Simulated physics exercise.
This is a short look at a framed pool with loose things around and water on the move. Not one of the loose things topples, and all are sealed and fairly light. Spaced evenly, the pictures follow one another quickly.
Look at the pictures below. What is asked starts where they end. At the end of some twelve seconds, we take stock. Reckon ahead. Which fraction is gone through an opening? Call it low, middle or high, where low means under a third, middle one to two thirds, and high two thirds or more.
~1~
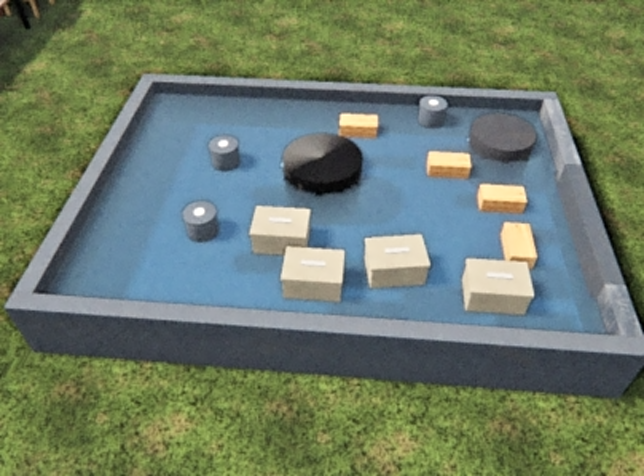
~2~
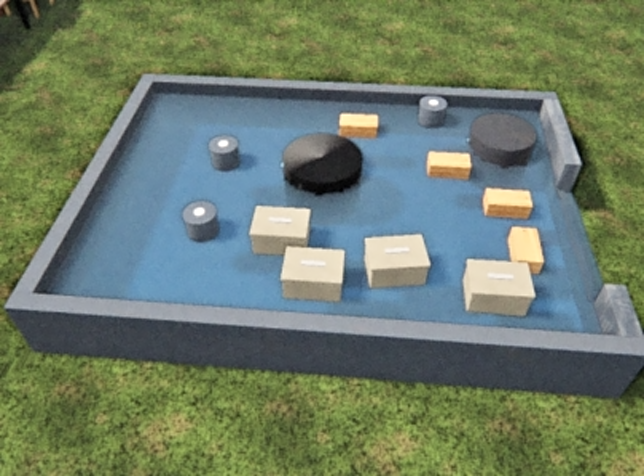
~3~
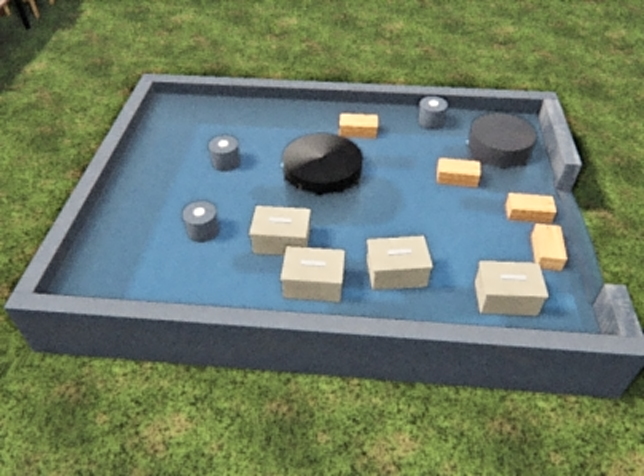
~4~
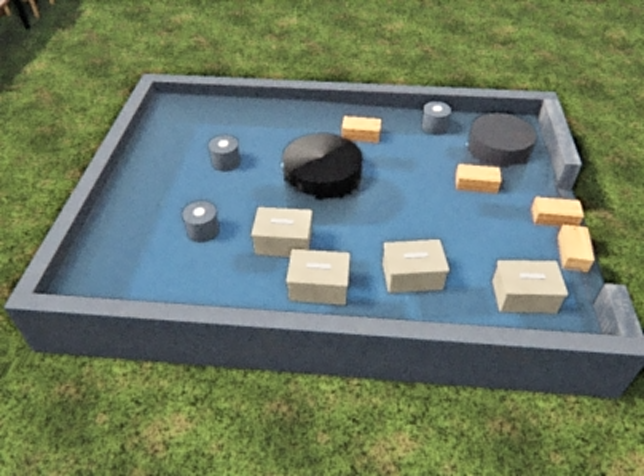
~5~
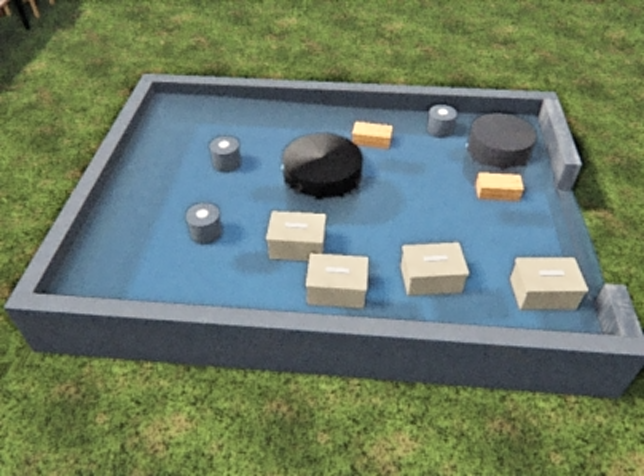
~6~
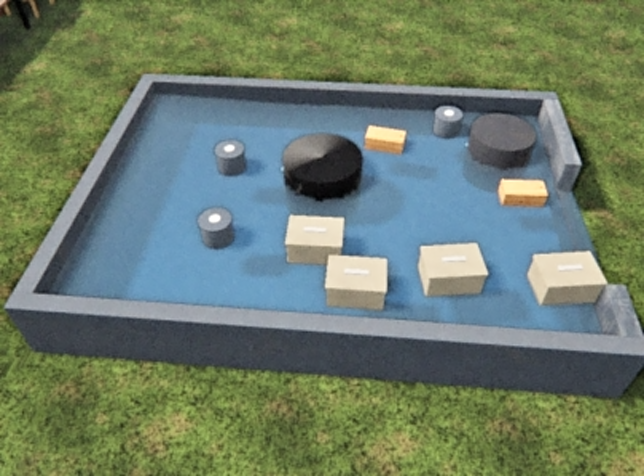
High.
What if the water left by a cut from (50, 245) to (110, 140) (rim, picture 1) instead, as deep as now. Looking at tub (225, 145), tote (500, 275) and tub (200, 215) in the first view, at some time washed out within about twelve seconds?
In order: Escapes, remains, escapes.
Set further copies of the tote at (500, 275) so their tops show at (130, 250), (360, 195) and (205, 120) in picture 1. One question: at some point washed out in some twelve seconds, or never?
In order: Never leaves, leaves the room, never leaves.
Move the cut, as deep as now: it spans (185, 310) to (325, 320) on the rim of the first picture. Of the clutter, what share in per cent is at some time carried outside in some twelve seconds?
It works out at some 50 per cent of the things.
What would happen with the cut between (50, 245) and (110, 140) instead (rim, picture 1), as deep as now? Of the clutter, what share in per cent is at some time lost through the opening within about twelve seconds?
I'd put it near 50 percent.
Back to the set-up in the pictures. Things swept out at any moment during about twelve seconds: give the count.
I make it 8.
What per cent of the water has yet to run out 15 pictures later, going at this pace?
Close to 62 percent of it stays.
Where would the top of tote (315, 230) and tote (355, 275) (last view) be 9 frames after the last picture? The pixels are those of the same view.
They'd be somewhere near (425, 243) and (476, 282).
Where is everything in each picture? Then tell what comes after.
A block at (450, 159), afloat; a tote at (500, 277), afloat; 0 of 11 have shifted, in the first frame.
A block at (450, 160), afloat; a tote at (500, 278) floats; 1 of 11 have shifted, in the second frame.
A block at (460, 167), afloat, close to its start; a tote at (513, 278), afloat, close to its start; 4 of 11 have shifted, in the third frame.
A block at (479, 173), afloat, close to its start; a tote at (532, 277), afloat, close to its start; 5 of 11 have shifted, in the fourth frame.
A block at (501, 181), afloat, a stride from its start; a tote at (551, 274), afloat, a stride from its start; 9 of 11 have shifted, in the fifth frame.
A block at (524, 188) floats, a stride from its start; a tote at (570, 269) floats, a stride from its start; 11 of 11 have shifted, in the sixth frame.
A moment on, 4 of 11 are out; 7 afloat.
Next, 5 of 11 are out; 6 afloat.
Later, 5 of 11 are out; 6 afloat.
In the end, 8 of 11 are out; 3 afloat.
